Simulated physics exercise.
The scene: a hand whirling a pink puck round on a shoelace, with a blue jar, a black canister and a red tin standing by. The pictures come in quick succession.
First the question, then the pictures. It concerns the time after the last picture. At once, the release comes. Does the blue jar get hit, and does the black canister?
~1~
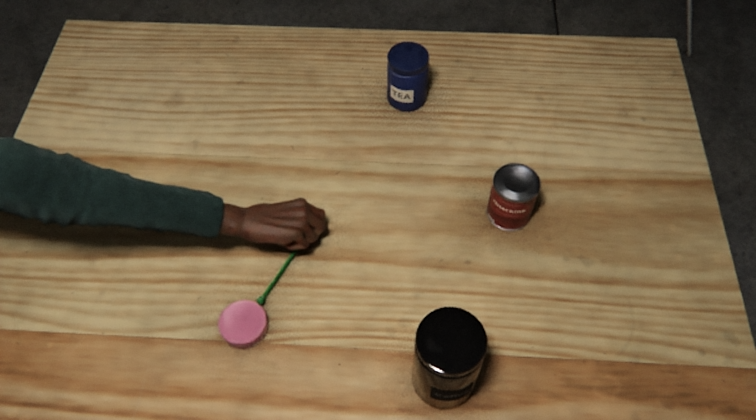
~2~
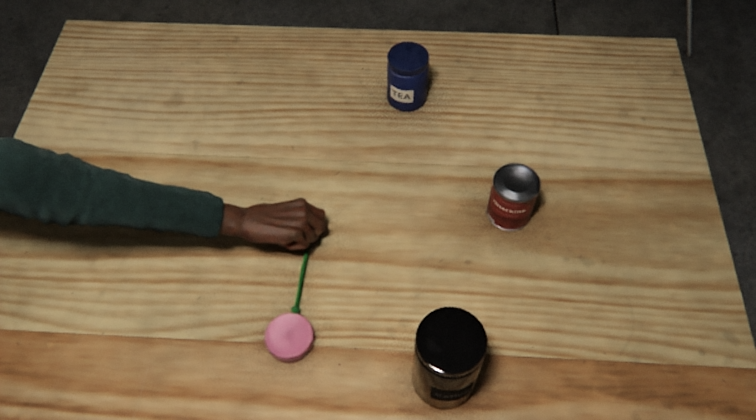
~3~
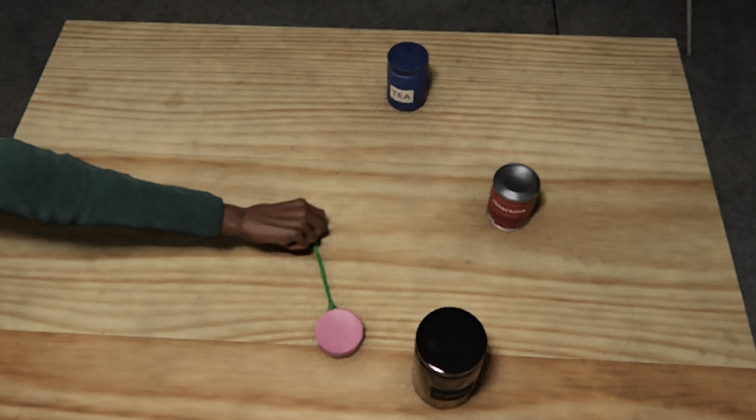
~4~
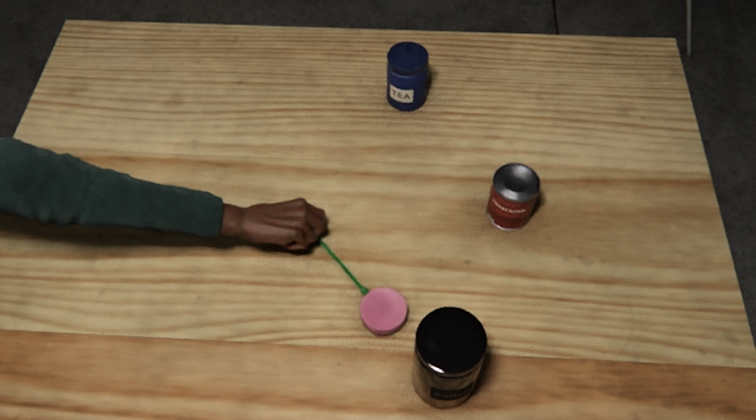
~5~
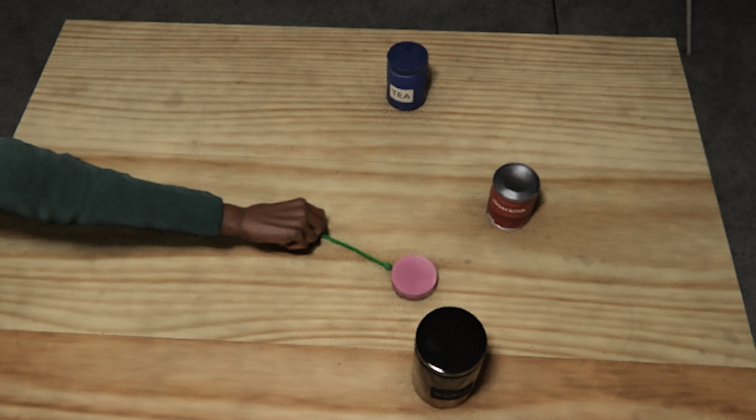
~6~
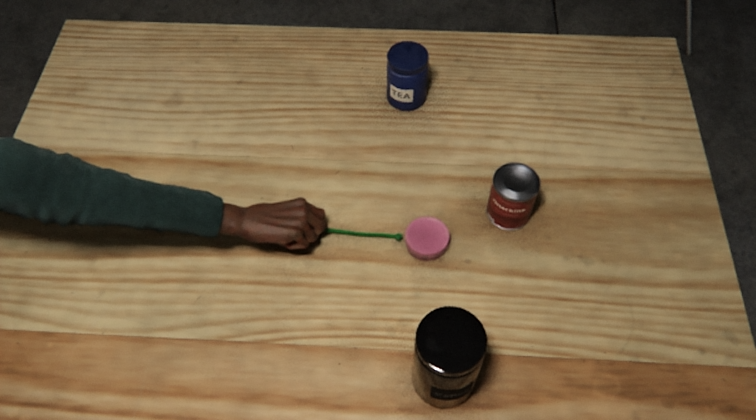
Answer: The blue jar gets hit, the black canister stays clear.
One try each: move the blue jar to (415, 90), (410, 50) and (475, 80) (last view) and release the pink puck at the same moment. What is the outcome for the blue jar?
Place 1: Contact; place 2: Contact; place 3: No contact.
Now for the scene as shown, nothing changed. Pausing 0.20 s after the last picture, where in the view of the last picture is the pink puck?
Approx. position: (420, 115).
Then, 0.08 s on from there, puck near (422, 168).
Then, 0.20 s on from there, puck near (420, 115); blue jar pushed aside.
In the end, puck near (421, 114); blue jar pushed aside. The blue jar gets hit and the black canister escapes it.
